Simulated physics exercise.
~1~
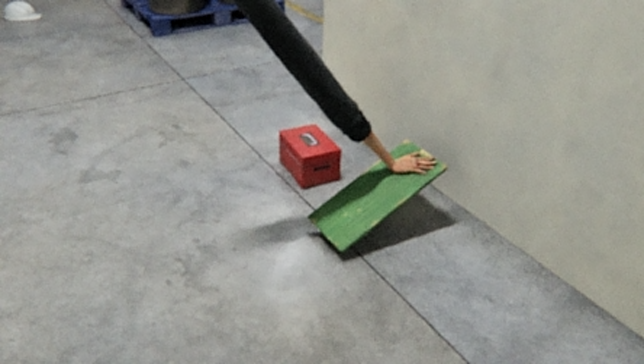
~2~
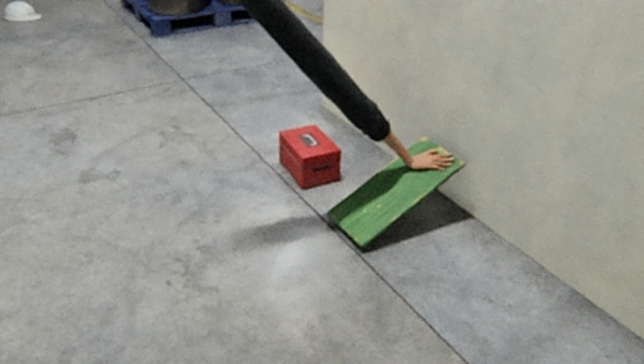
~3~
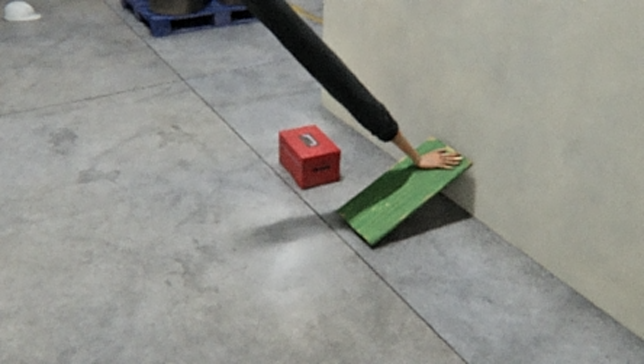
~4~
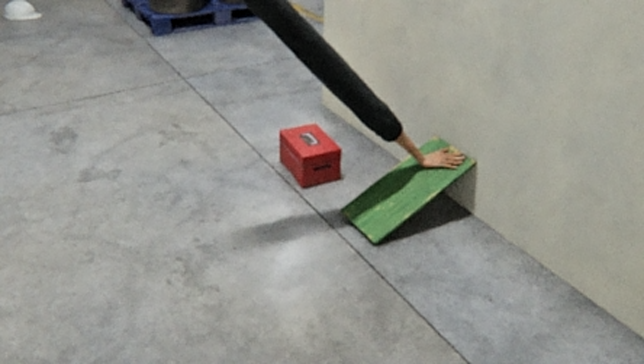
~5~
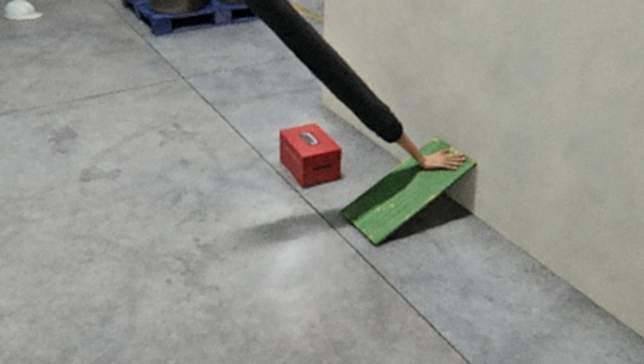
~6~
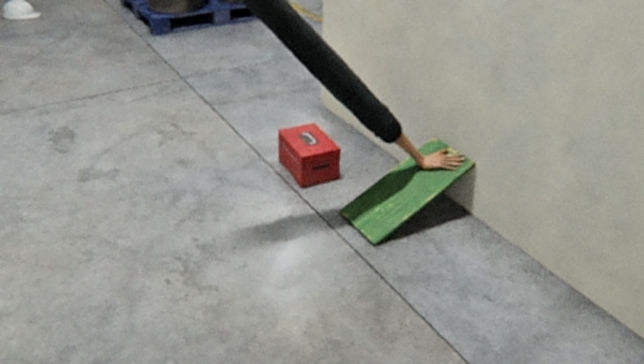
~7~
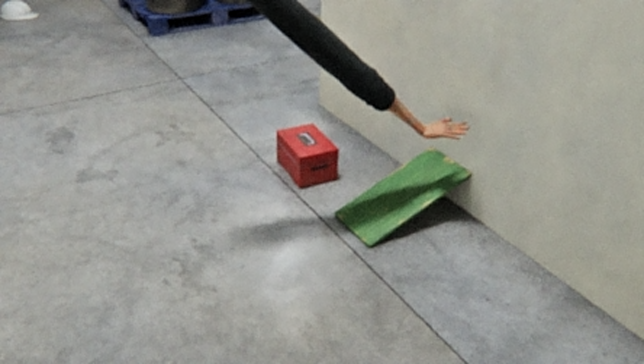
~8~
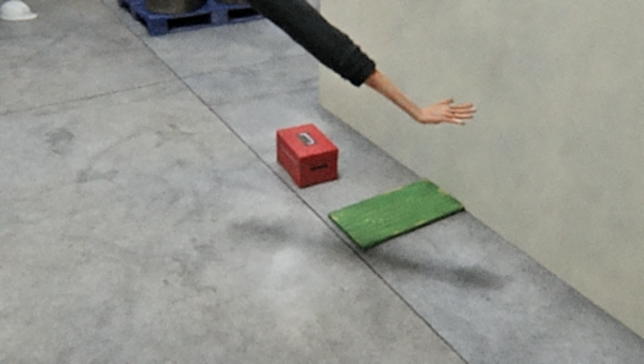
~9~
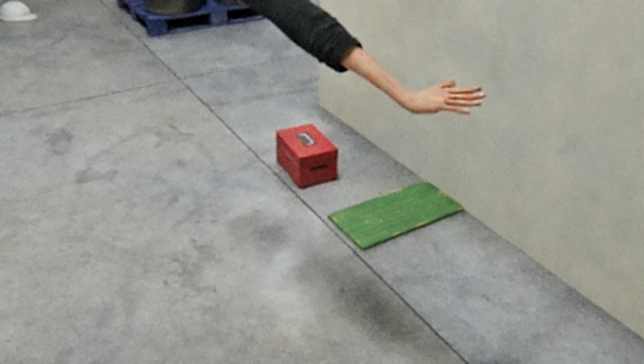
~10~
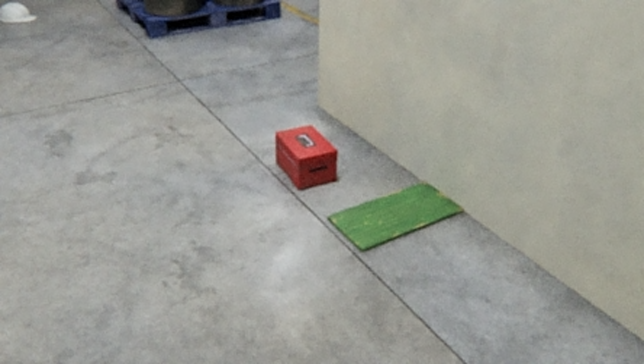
An arm in a dark sleeve reaches in from the top over a grey concrete floor, seen from above by a slightly swaying camera, its hand on the raised end of a tilted green board. A red toolbox sits to the left of the board, a pale wall stands at the right, and a blue pallet lies behind. The hand pushes the board rightward until its upper end leans against the wall, then holds it there. The hand lets go and draws back, and the board slips down. It ends flat on the floor beside the unmoved toolbox, the arm gone.
